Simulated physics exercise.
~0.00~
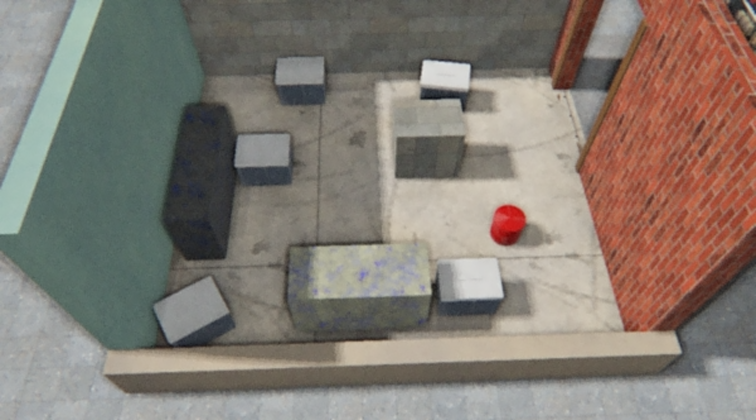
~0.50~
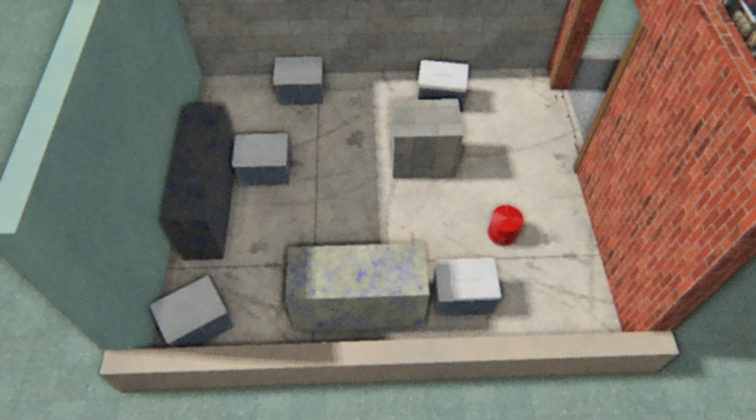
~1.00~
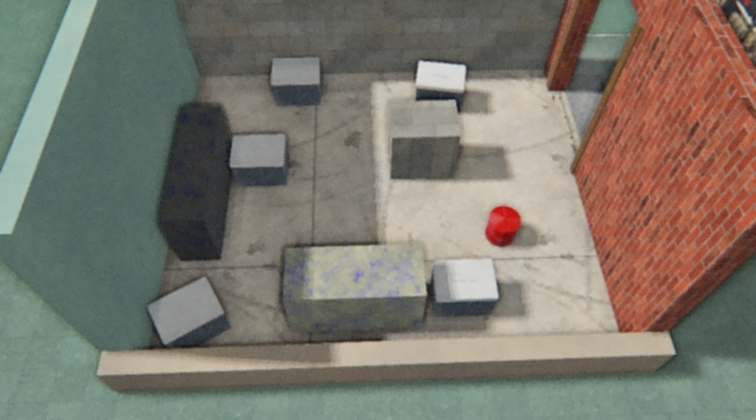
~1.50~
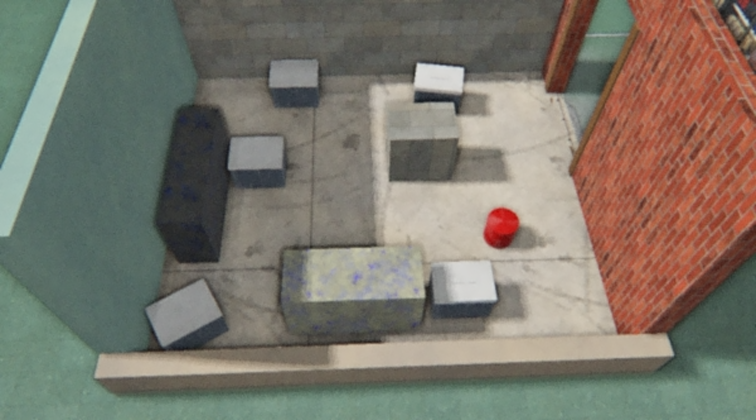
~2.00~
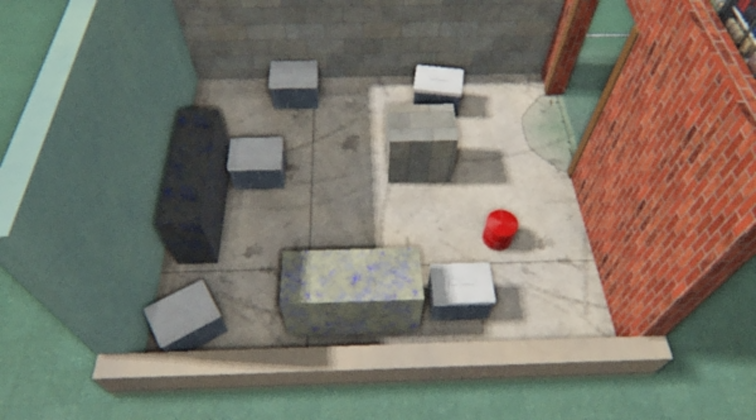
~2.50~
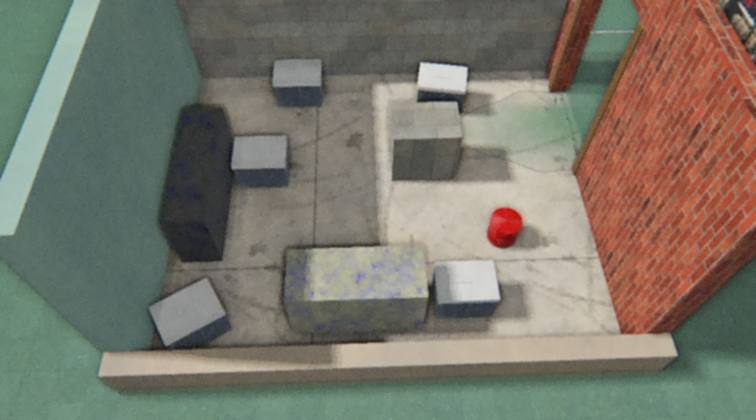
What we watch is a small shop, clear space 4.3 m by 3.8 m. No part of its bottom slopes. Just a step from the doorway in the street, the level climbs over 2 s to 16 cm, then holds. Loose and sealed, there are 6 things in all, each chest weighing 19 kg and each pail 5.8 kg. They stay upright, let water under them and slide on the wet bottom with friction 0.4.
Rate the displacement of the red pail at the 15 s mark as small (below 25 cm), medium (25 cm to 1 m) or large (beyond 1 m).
Medium.
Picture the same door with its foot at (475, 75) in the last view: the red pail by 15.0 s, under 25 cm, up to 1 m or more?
Outcome: The red pail moves far off.
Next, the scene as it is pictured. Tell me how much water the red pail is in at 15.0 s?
Close to 9 centimetres.
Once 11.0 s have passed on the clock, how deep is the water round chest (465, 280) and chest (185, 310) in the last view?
About 6 and 8 cm.
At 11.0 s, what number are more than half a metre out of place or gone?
By that point, 2.
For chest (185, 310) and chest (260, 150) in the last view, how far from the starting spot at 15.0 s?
Shifts: 60 cm / 120 cm.
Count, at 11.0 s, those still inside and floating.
Count: 2.
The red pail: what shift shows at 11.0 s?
Some 0 cm from the start.
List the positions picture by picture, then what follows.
The red pail at (510, 218), on the bottom; 0.0 m2 under water; 0 of 6 have shifted, in the first picture.
The red pail at (508, 218) rests on the ground; water covers 0.0 m2; 0 of 6 have shifted, in the second picture.
The red pail at (505, 219), on the bottom; water covers 0.0 m2; 0 of 6 have shifted, in the third picture.
The red pail at (503, 221) rests on the ground; water covers 0.0 m2; 0 of 6 have shifted, in the fourth picture.
The red pail at (502, 223) rests on the ground; 0.3 m2 under water; 0 of 6 have shifted, in the fifth picture.
The red pail at (507, 220) rests on the ground; 1.1 m2 under water; 0 of 6 have shifted, in the sixth picture.
After 3.5 s the red pail is near (507, 220), 0.0 m from its start, aground; 0 afloat.
After 6.8 s the red pail is near (507, 220), 0.0 m from its start, aground; 0 afloat.
After 11.0 s the red pail is near (507, 220), 0.0 m from its start, aground; 2 afloat.
After 15.0 s the red pail is near (522, 260), 0.5 m from its start, afloat; 6 afloat.
